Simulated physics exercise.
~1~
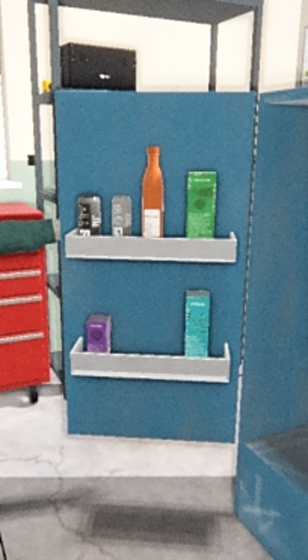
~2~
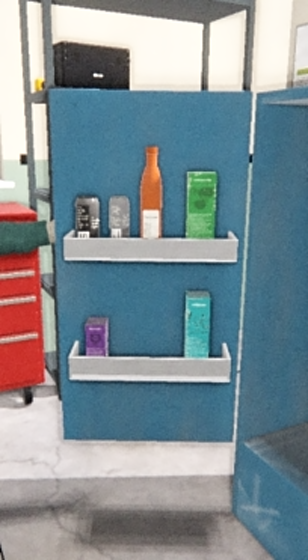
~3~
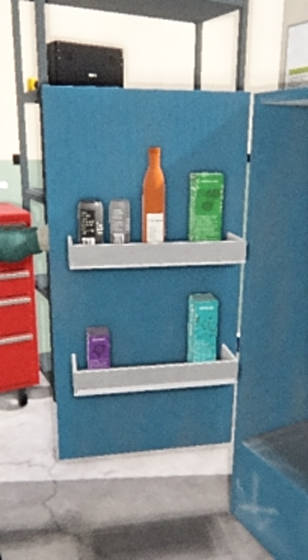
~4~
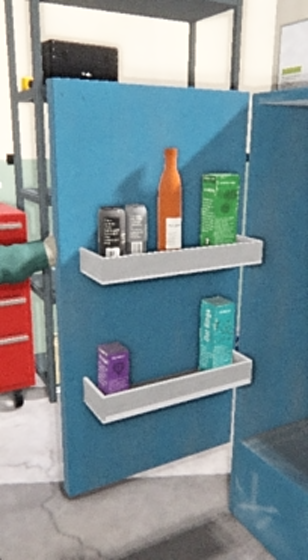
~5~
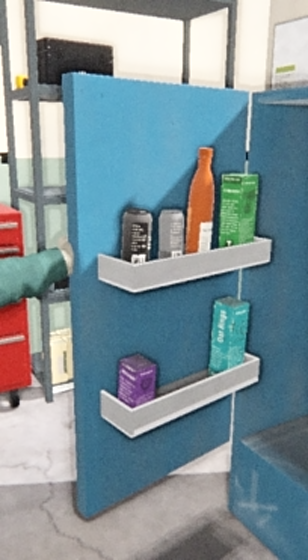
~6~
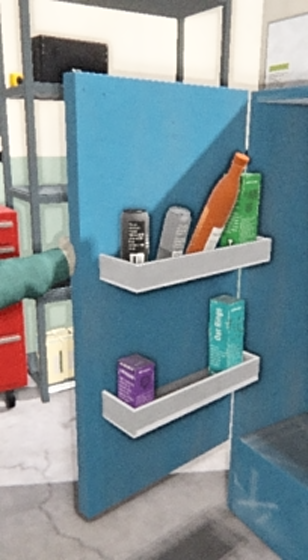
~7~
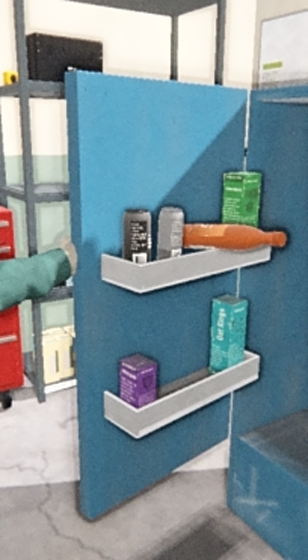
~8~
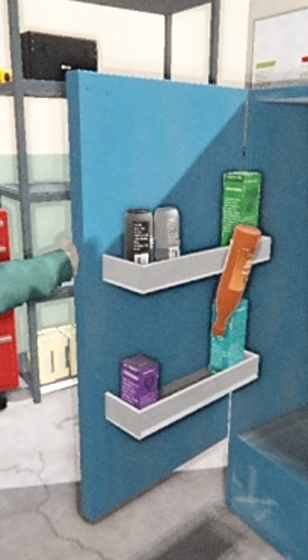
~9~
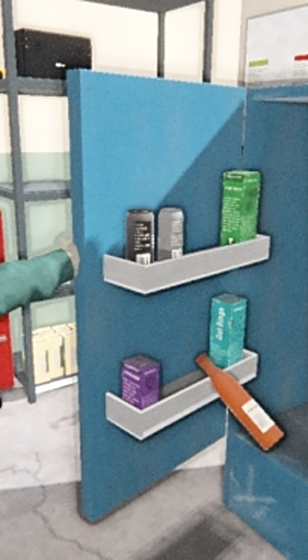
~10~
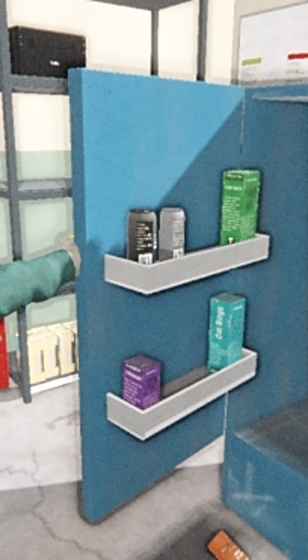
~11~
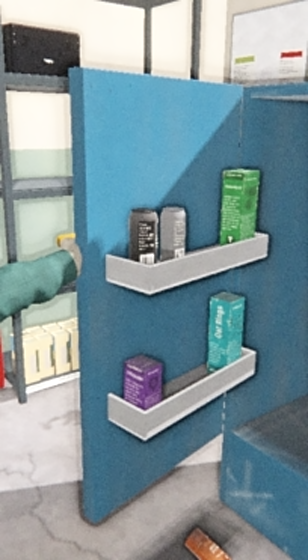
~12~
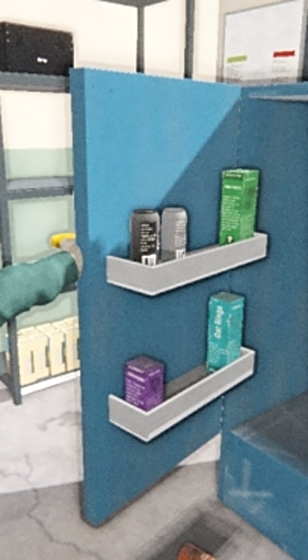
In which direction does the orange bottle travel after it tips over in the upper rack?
The orange bottle moves down, dropping past the lower rack towards the floor.
